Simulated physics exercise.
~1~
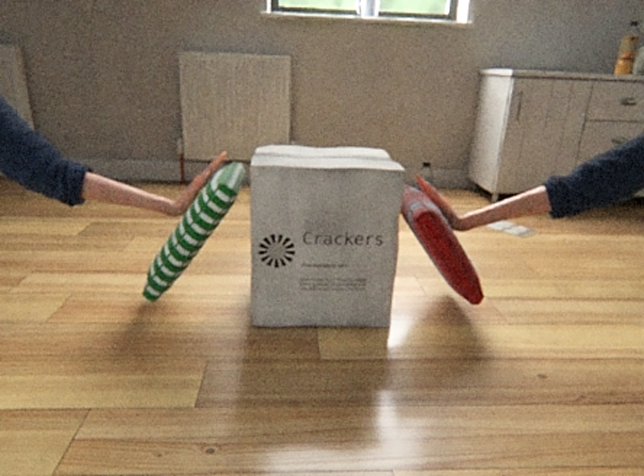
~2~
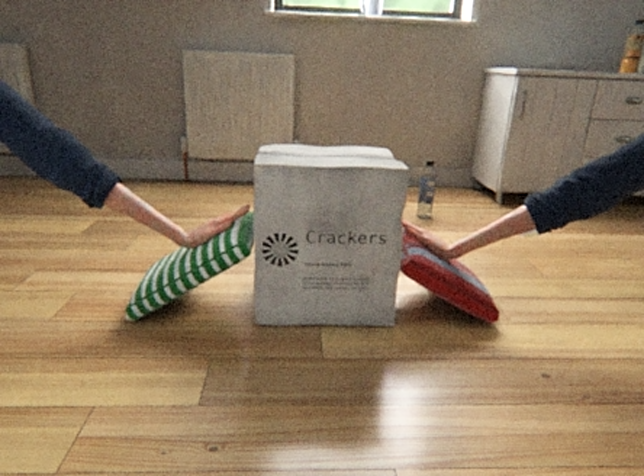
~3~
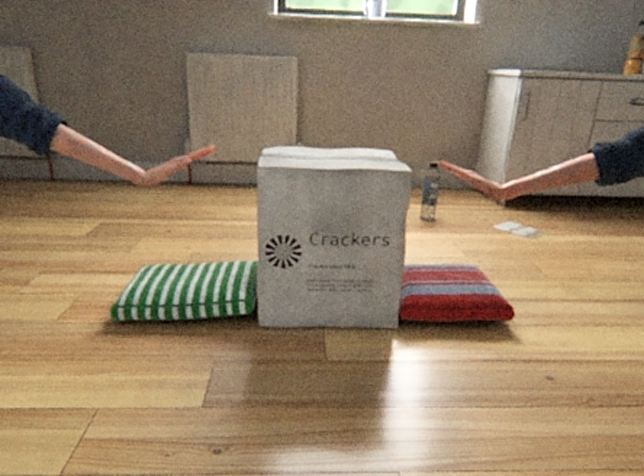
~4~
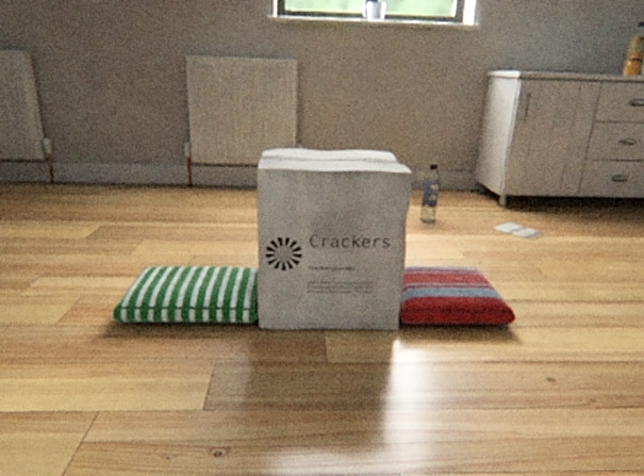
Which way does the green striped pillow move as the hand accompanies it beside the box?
The green striped pillow moves down, ending up flat on the wooden floor to the left of the box.
